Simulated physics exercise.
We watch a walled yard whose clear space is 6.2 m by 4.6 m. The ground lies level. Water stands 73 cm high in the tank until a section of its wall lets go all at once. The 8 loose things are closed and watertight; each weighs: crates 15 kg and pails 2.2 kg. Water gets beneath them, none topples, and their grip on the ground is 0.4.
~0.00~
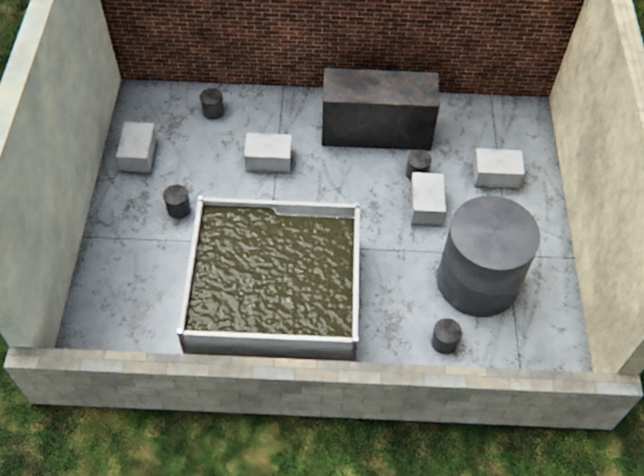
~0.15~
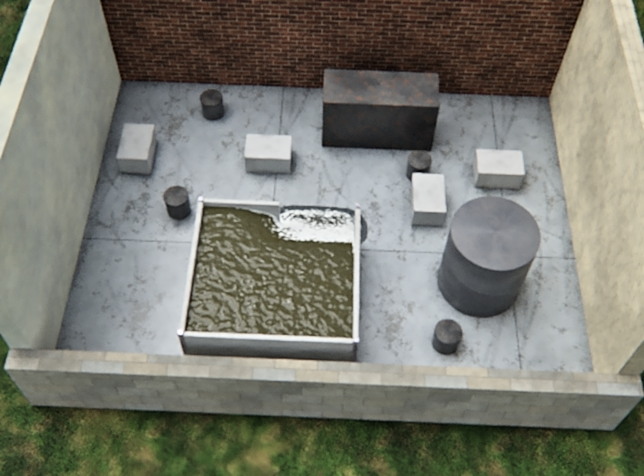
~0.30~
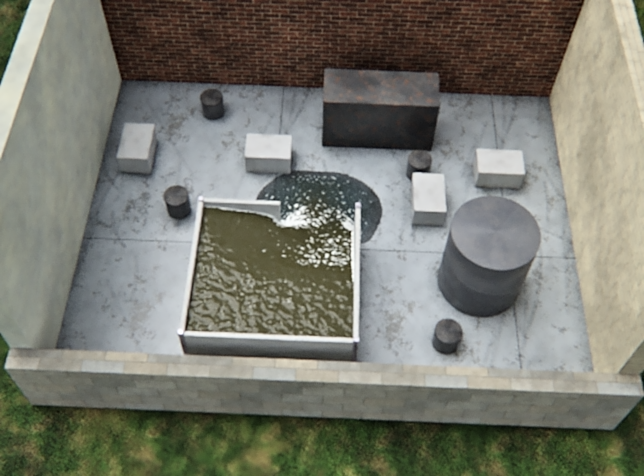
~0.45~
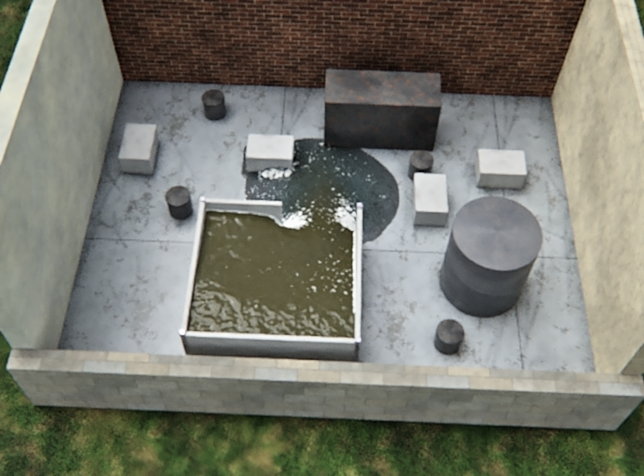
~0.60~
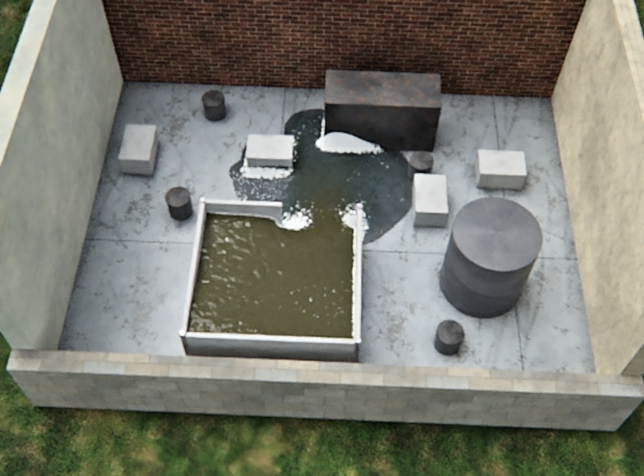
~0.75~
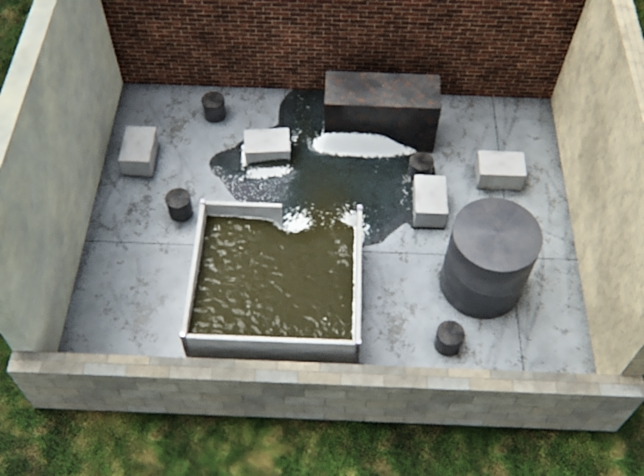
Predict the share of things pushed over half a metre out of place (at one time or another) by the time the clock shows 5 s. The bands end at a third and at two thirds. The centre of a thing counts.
That comes to two thirds or above.
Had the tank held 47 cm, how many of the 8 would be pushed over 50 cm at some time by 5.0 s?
Then 5.
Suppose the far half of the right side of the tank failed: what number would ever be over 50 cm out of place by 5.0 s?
In that case 5 of them.
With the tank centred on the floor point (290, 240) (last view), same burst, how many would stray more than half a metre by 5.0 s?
In that case 8 of them.
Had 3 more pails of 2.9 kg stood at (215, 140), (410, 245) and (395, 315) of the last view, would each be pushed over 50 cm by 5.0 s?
In turn: More, under, less.
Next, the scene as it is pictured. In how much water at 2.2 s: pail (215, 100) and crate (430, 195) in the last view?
About 9 and 4 cm.
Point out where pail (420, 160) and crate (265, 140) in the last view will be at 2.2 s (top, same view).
Near (532, 219) and (154, 103).
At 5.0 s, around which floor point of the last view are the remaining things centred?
Near (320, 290).
After 1.1 s 2 of 8 are over 50 cm from their spots; 0 afloat.
After 2.2 s 5 of 8 are over 50 cm from their spots; 2 afloat.
After 3.5 s 6 of 8 are over 50 cm from their spots; 2 afloat.
After 5.0 s 7 of 8 are over 50 cm from their spots, and 7 have been at some point; 3 afloat.
